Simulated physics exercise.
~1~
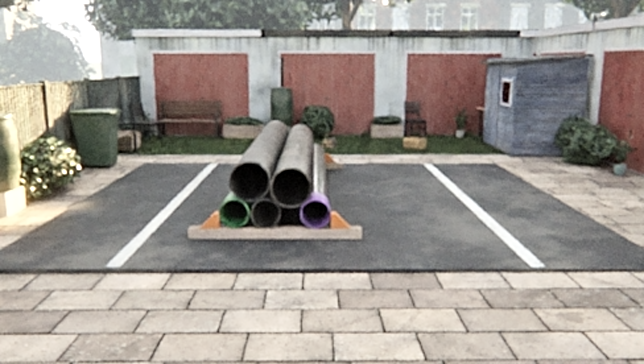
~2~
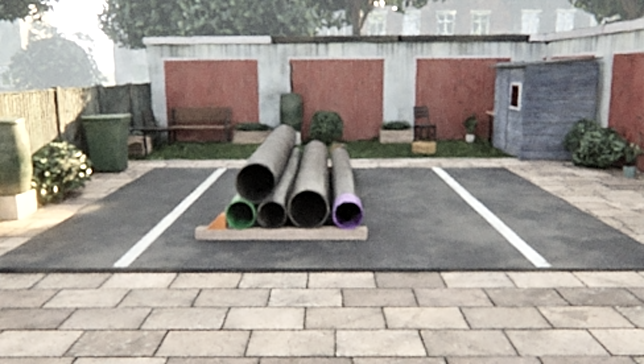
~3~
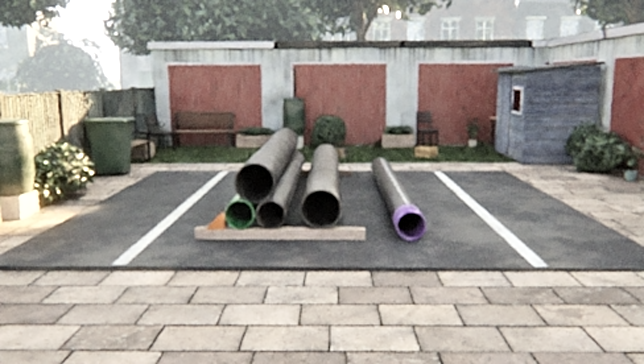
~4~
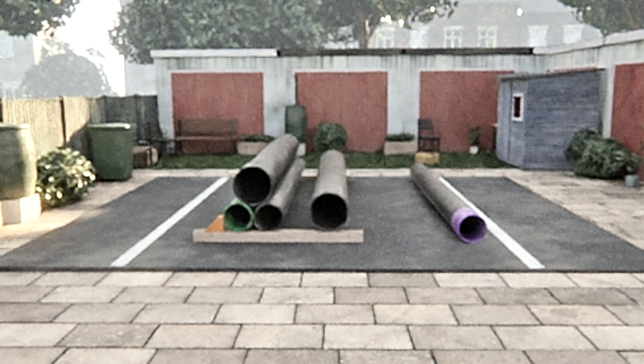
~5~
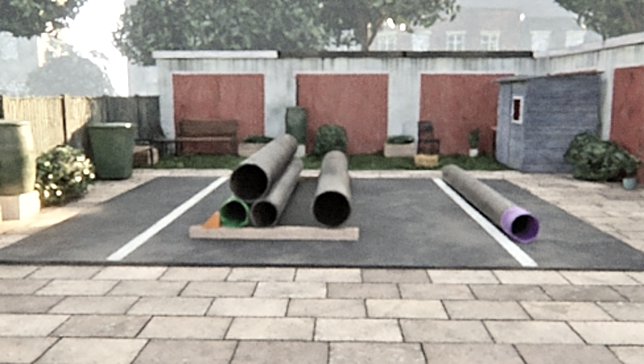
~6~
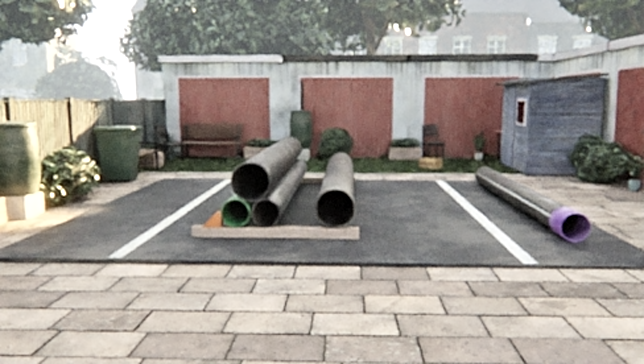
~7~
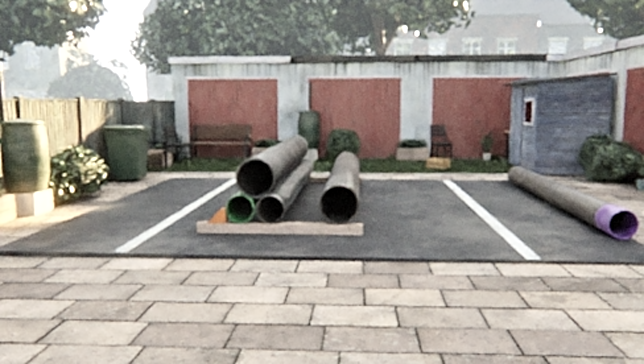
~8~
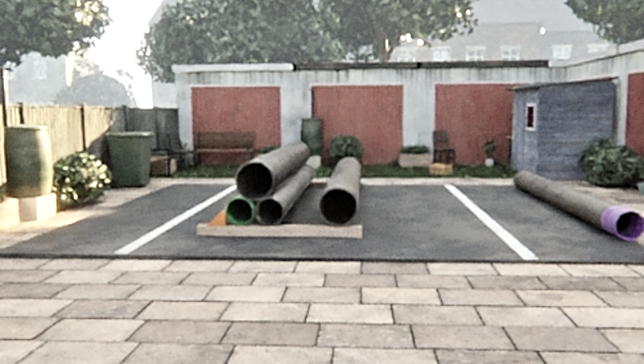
On a paved yard's asphalt pad, five stacked pipes shifted when the right side came free, and the purple-marked one rolled off the timber, crossed the right white line and stopped beyond it, while the green-marked one stayed put with the others.
